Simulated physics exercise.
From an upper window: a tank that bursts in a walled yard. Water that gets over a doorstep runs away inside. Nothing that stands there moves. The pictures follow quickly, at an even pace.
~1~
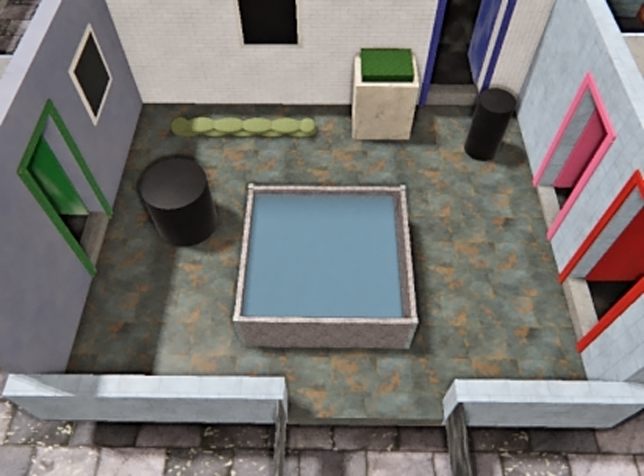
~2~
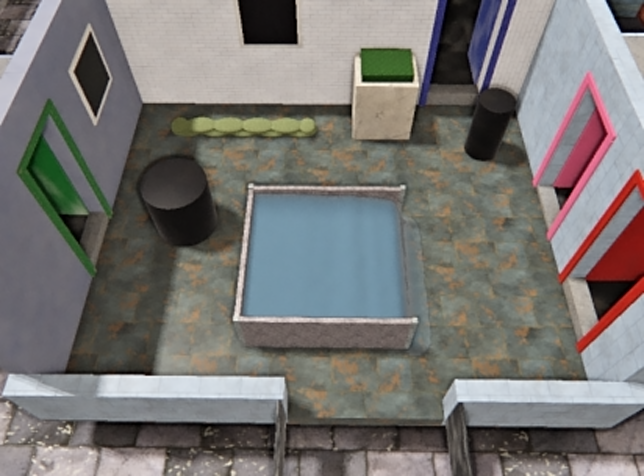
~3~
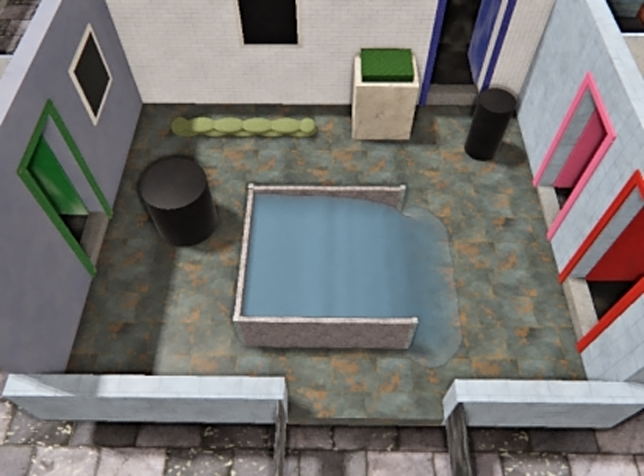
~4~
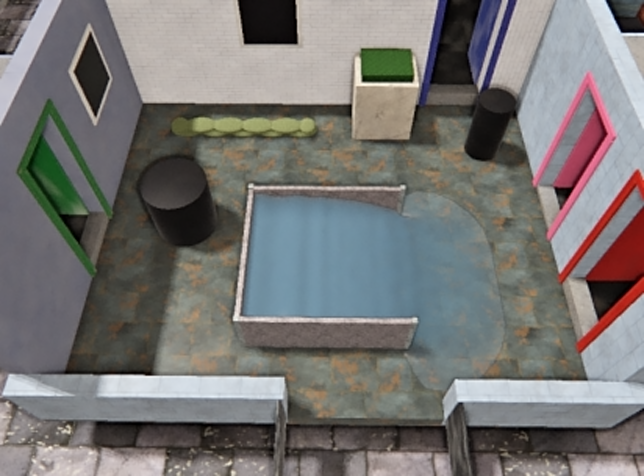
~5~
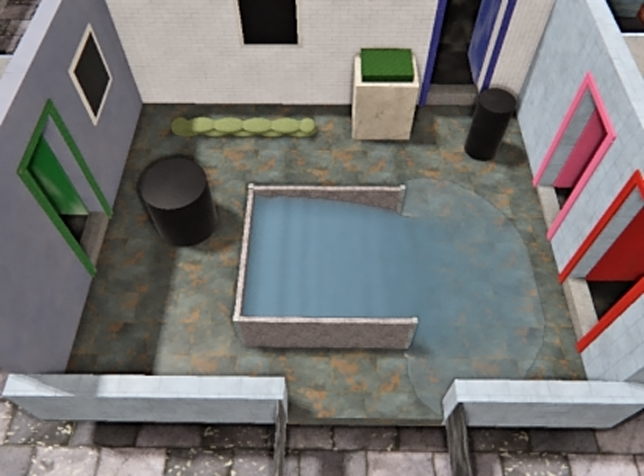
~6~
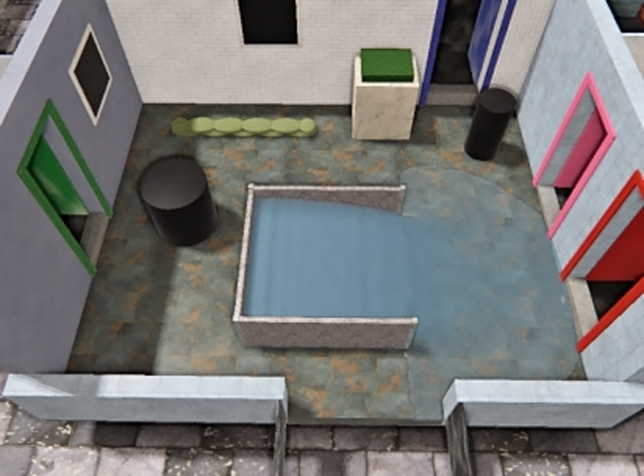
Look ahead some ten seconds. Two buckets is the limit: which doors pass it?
In the end: The blue door holds within the limit; the pink door floods; the red door floods; the green door holds within the limit.
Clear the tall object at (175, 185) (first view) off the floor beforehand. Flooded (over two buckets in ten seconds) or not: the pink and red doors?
Pink door goes over, red door passes that mark.
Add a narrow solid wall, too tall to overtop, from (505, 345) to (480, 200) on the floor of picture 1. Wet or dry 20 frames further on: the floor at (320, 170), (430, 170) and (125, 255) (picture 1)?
In turn: Covered, flooded, dry.
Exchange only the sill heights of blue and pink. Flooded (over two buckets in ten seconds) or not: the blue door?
Then: Blue door goes over.
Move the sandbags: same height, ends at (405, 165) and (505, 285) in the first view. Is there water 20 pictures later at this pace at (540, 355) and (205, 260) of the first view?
As listed: Flooded, not flooded.
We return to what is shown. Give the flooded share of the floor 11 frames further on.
Close to 30 %.
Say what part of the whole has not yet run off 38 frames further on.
Some 76 per cent.
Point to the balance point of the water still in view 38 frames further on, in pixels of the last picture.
I would point to (404, 225).
A moment on, water covers 30 % of the floor; the blue door not reached, the pink door over two buckets in, the red door over two buckets in, the green door not reached.
Next, water covers 30 % of the floor; the blue door wet at the sill, nothing in, the pink door far over two buckets in, the red door far over two buckets in, the green door not reached.
Then, water covers 40 % of the floor; the blue door wet at the sill, nothing in, the pink door far over two buckets in, the red door far over two buckets in, the green door not reached.
Later, water covers 75 % of the floor; the blue door wet at the sill, nothing in, the pink door far over two buckets in, the red door far over two buckets in, the green door not reached.
In the end, water covers 95 % of the floor; the blue door wet at the sill, nothing in, the pink door far over two buckets in, the red door far over two buckets in, the green door wet at the sill, nothing in.
